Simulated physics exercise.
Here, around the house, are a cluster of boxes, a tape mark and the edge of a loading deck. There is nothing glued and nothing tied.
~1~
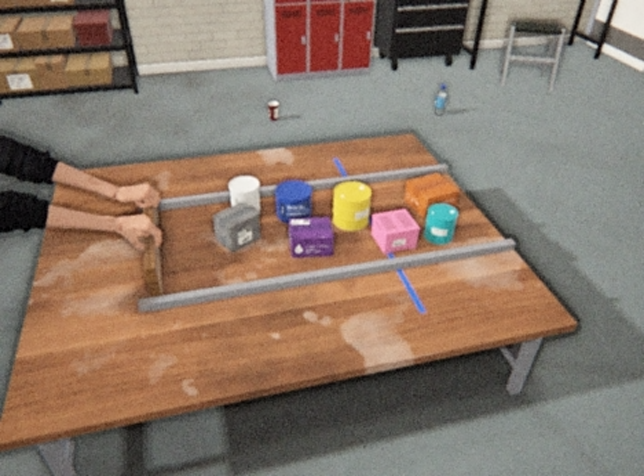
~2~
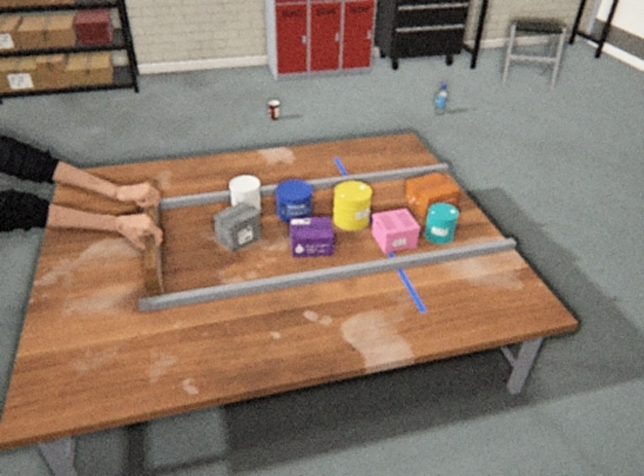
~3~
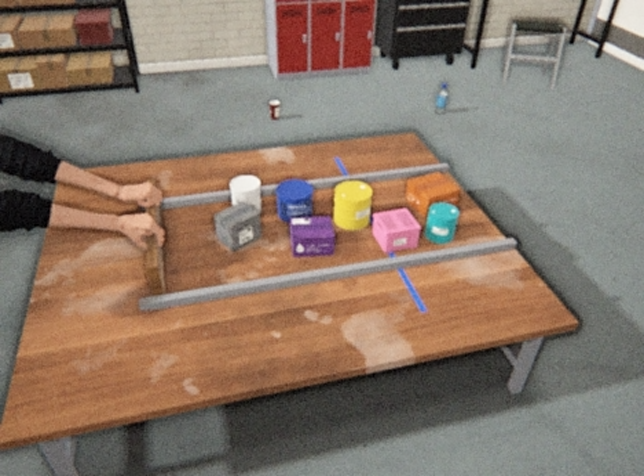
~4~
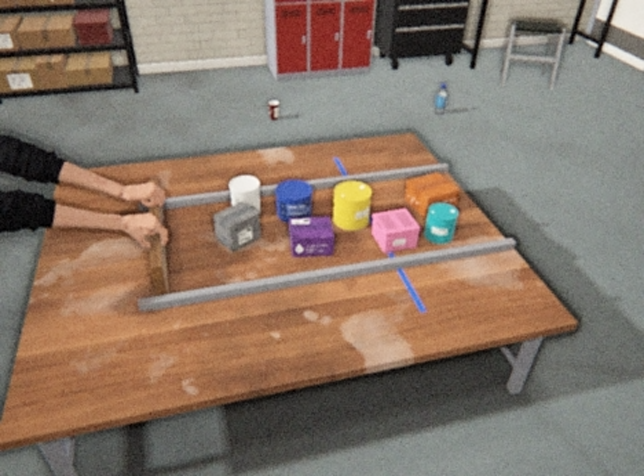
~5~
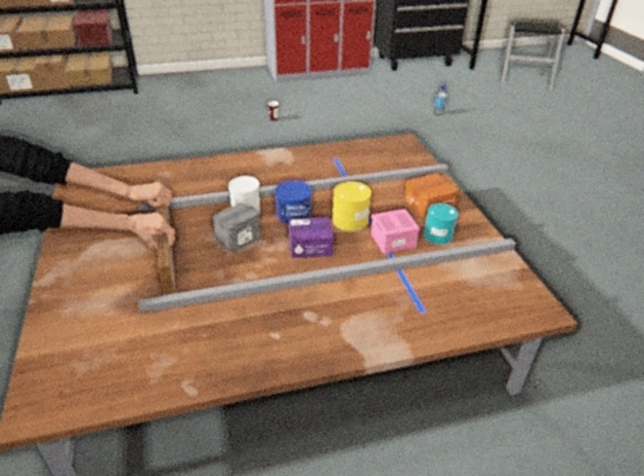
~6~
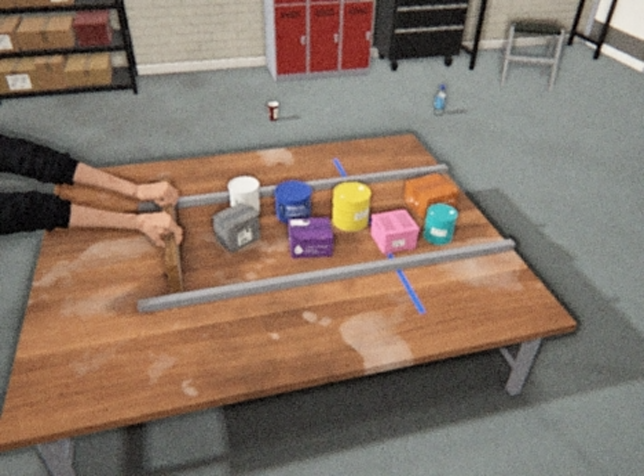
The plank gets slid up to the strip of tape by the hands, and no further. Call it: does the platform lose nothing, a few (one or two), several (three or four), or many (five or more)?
It loses nothing.
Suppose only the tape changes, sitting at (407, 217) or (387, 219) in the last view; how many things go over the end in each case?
You'd count 1 the first time and 0 the second.
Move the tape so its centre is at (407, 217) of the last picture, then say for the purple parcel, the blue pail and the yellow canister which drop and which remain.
Going one by one, the purple parcel is still up, the blue pail is still up, the yellow canister is still up.
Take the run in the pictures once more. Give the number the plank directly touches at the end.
Total: 3.
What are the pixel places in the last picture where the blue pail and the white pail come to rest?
Near (392, 191) and (367, 178).
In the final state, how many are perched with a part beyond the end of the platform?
I'd say 0 of them.
Early on, none off yet; orange box at rest near (431, 196); turquoise canister at rest near (440, 225); pink tote at rest near (394, 232).
A while later, none off yet; orange box at rest near (431, 196); turquoise canister at rest near (440, 225); pink tote travelled a little near (400, 233).
Finally, the number that fall off is zero.
